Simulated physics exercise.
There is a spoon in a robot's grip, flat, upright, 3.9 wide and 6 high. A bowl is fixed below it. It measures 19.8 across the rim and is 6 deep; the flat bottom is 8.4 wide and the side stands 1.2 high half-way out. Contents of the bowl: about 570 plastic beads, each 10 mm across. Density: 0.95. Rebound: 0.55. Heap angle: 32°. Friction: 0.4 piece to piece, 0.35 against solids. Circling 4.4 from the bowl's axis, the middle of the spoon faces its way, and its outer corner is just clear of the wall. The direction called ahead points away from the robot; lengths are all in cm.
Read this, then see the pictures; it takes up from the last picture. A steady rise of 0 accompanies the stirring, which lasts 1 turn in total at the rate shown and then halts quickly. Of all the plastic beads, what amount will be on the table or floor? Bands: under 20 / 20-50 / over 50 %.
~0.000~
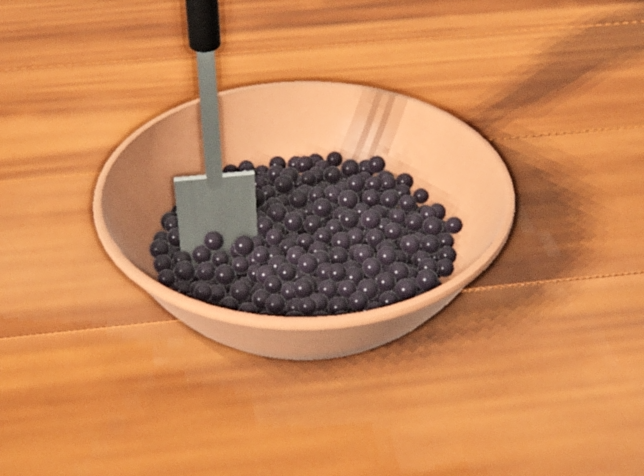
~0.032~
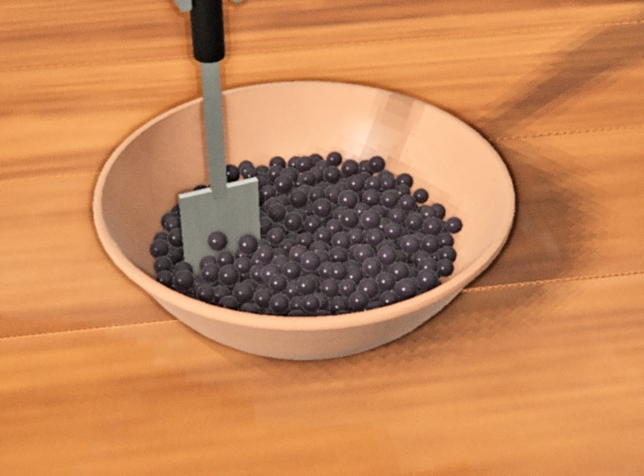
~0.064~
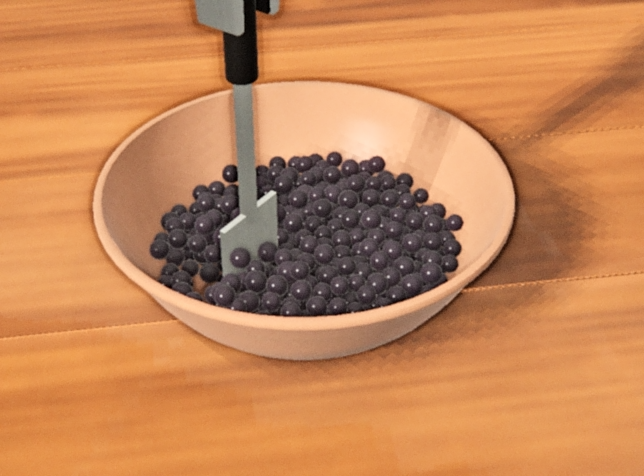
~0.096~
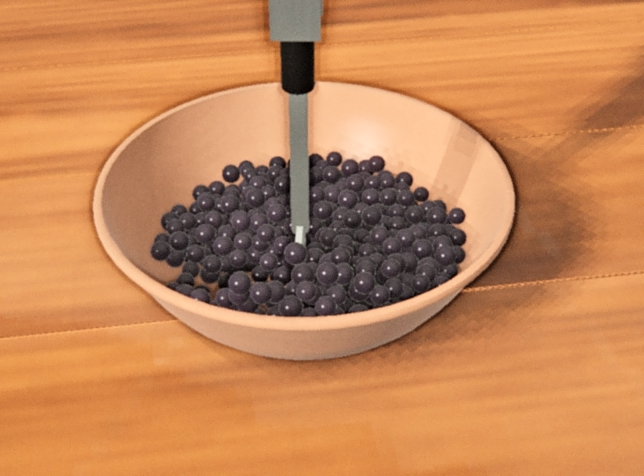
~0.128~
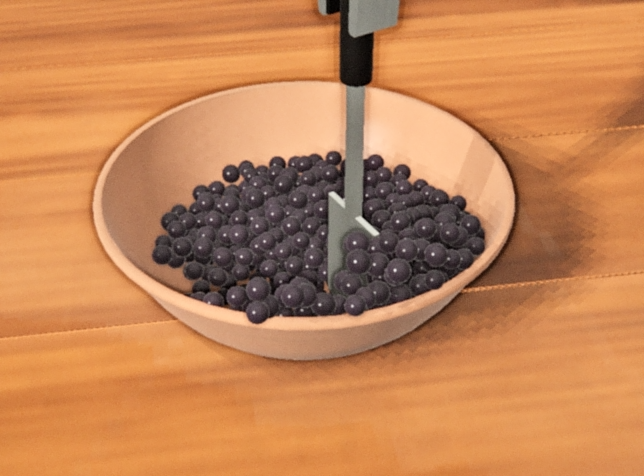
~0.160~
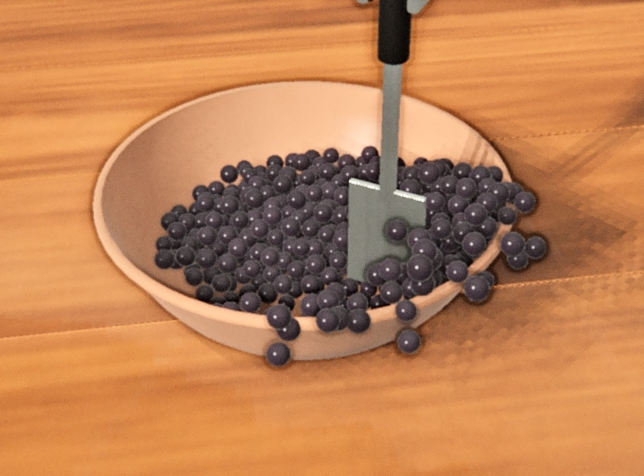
20-50 %.
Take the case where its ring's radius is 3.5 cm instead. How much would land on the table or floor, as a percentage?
In that case roughly 20 per cent.
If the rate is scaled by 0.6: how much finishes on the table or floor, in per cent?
5 %.
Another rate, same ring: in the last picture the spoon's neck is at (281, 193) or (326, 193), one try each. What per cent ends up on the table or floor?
Close to 5 and 10 in a hundred.
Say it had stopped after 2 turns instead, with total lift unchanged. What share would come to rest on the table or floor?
Roughly 45 per cent.
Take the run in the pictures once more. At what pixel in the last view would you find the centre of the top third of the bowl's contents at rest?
Close to (236, 286).
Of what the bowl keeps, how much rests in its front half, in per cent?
Near 60 per cent of what stays in the bowl.
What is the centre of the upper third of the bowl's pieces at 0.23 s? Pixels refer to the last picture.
(389, 133), roughly.
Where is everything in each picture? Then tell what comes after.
The first picture shows the spoon neck at (212, 149), 0° round; upper third of the load around (308, 231), from x 160 to 455, top at y 160; 571 in the bowl.
The second picture shows the spoon neck at (217, 161), 14° round; upper third of the load around (306, 233), from x 160 to 455, top at y 160.
The third picture shows the spoon neck at (247, 184), 46° round; upper third of the load around (309, 257), from x 160 to 455, top at y 160.
The fourth picture shows the spoon neck at (300, 194), 79° round; upper third of the load around (342, 263), from x 160 to 460, top at y 160; 569 in the bowl, 2 in flight or on the tool.
The fifth picture shows the spoon neck at (354, 186), 113° round; upper third of the load around (392, 247), from x 160 to 475, top at y 160; 561 in the bowl, 10 in flight or on the tool.
The sixth picture shows the spoon neck at (389, 163), 146° round; upper third of the load around (431, 221), from x 165 to 535, top at y 155; 548 in the bowl, 23 in flight or on the tool.
After 0.23 s, 223° round, highest piece 10 above the table; 497 in the bowl, 3 on the table or floor, 71 in flight or on the tool.
After 0.31 s, 301° round, highest piece 10 above the table; 442 in the bowl, 46 on the table or floor, 83 in flight or on the tool.
After 0.54 s, 0° round, highest piece 7 above the table; 375 in the bowl, 194 on the table or floor, 2 in flight or on the tool.
After 1.24 s, 0° round, highest piece 5 above the table; 375 in the bowl, 196 on the table or floor.
In the end, 375 in the bowl, 196 on the table or floor. That is 34 % on the table or floor.
